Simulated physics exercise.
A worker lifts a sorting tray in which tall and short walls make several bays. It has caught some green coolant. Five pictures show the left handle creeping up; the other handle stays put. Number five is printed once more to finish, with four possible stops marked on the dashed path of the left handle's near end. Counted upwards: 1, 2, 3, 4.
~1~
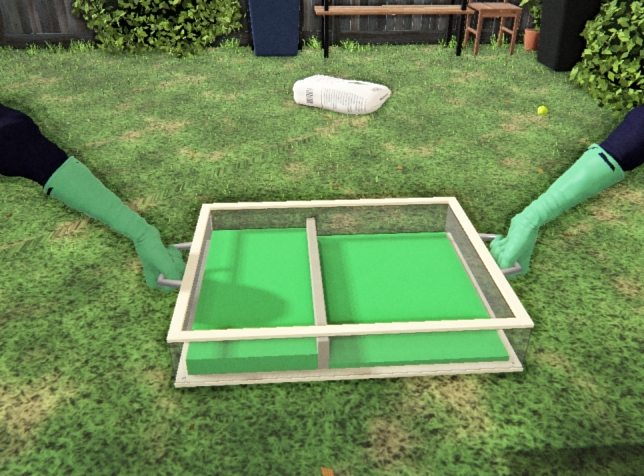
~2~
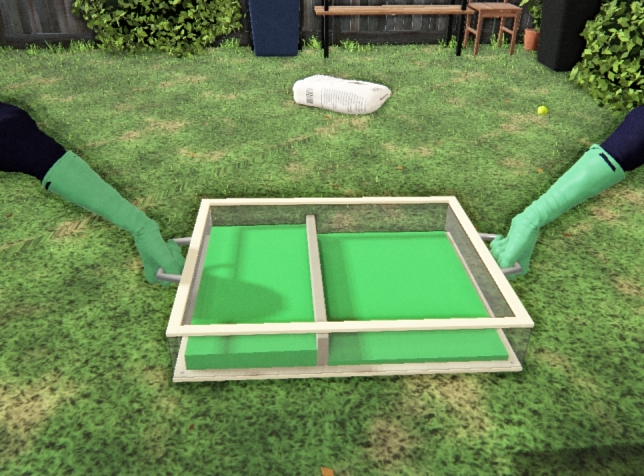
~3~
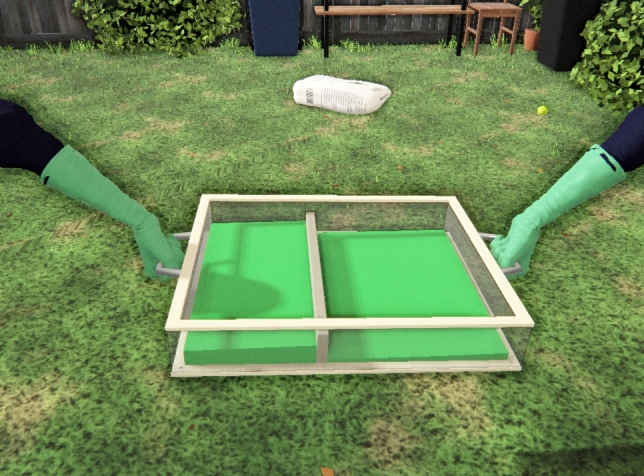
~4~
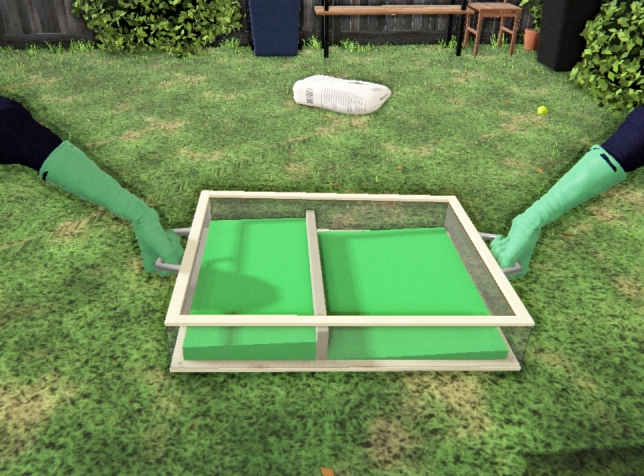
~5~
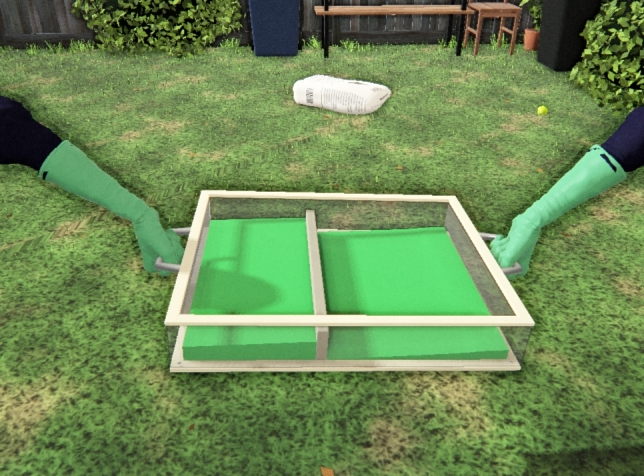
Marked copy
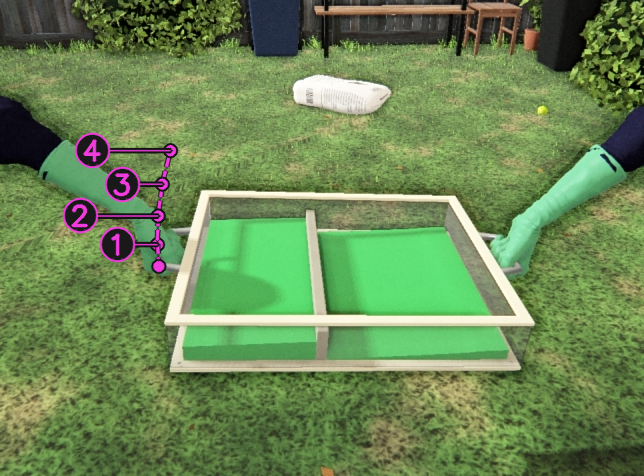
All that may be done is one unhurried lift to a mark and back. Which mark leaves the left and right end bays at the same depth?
Go for 4.
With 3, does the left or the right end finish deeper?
The left one.
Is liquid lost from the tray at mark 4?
No, all stays in.
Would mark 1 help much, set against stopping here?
No, it changes little.
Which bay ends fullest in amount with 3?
The left bay.
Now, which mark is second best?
Mark 3.
In magenta, 1 at (157, 244); 2 at (158, 215); 3 at (162, 184); 4 at (170, 150).
With 1, the left end bay stands much deeper than the other; nothing spills.
With 2, the left end bay stands much deeper than the other; nothing spills.
With 3, the left end bay stands much deeper than the other; nothing spills.
With 4, the two end bays stand about equally deep; nothing spills.
